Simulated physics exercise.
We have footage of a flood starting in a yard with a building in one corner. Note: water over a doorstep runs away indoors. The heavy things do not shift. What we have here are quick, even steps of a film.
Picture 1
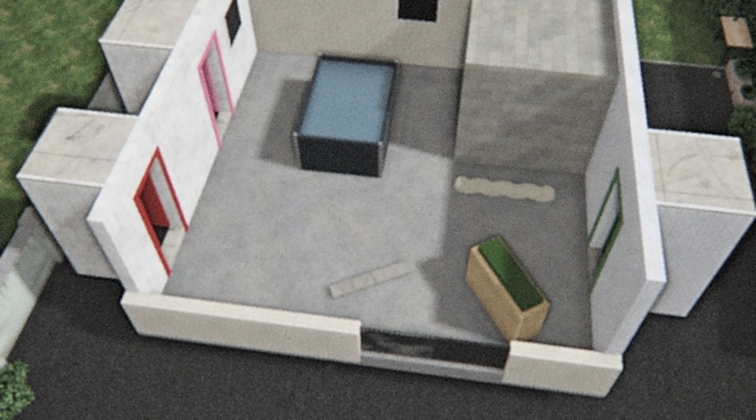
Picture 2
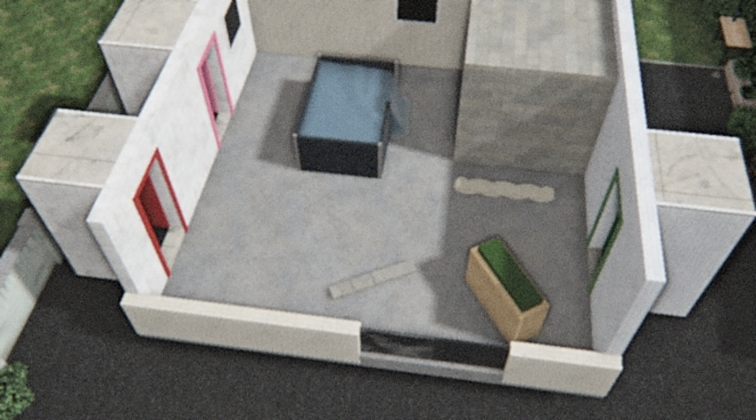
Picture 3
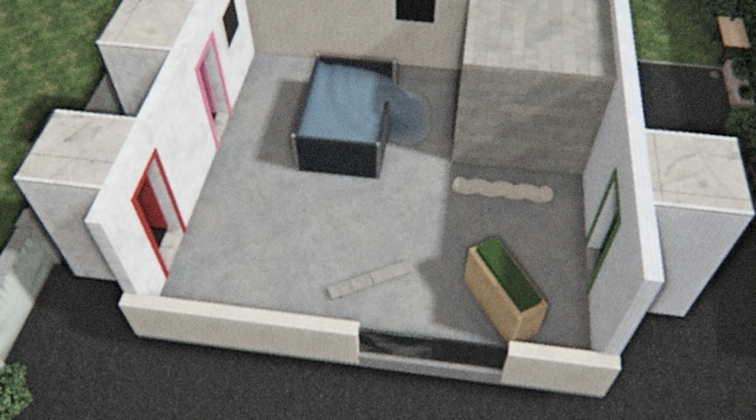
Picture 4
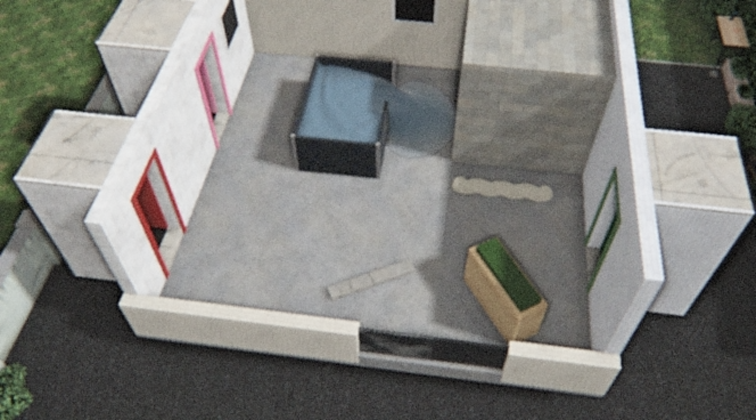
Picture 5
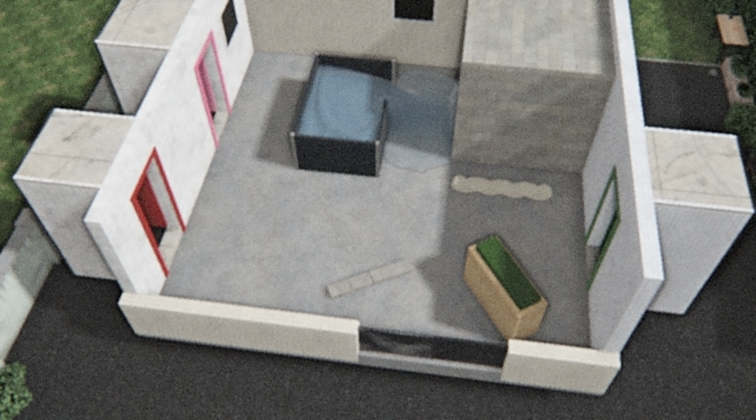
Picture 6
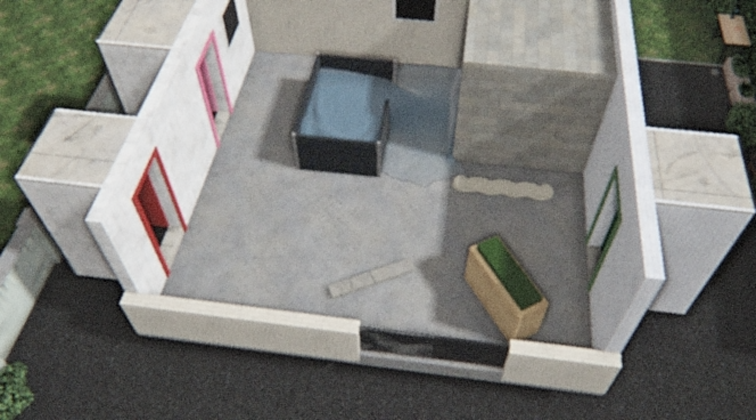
Water pours from the tank's right side and spreads across the yard beside the building.
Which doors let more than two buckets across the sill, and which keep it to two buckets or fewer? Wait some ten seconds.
At the end, the green door does not surpass two buckets, the pink door does not surpass two buckets, the red door does not surpass two buckets.
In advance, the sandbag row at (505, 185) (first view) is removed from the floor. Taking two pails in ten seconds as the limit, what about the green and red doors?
Green door falls short, red door falls short.
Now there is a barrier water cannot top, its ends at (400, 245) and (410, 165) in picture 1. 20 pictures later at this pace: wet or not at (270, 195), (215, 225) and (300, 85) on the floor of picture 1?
Taking the points in order - unwetted, unwetted, wetted.
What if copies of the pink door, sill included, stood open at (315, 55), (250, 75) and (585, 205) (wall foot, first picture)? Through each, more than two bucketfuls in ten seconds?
First falls short, then tops the limit, then falls short.
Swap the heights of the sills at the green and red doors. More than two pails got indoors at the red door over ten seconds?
With the sills traded, red crosses the line.
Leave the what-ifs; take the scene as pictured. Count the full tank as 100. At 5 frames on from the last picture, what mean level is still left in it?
It works out to roughly 62 %.
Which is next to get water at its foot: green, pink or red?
The pink-painted one.
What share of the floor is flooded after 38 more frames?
I'd guess some 90 per cent.
A moment on, water covers 15 % of the floor; the green door not reached, the pink door not reached, the red door not reached.
Next, water covers 35 % of the floor; the green door not reached, the pink door not reached, the red door not reached.
Then, water covers 60 % of the floor; the green door not reached, the pink door wet at the sill, nothing in, the red door not reached.
Later, water covers 90 % of the floor; the green door wet at the sill, nothing in, the pink door wet at the sill, nothing in, the red door wet at the sill, nothing in.
In the end, water covers 95 % of the floor; the green door wet at the sill, nothing in, the pink door under two buckets in, the red door wet at the sill, nothing in.
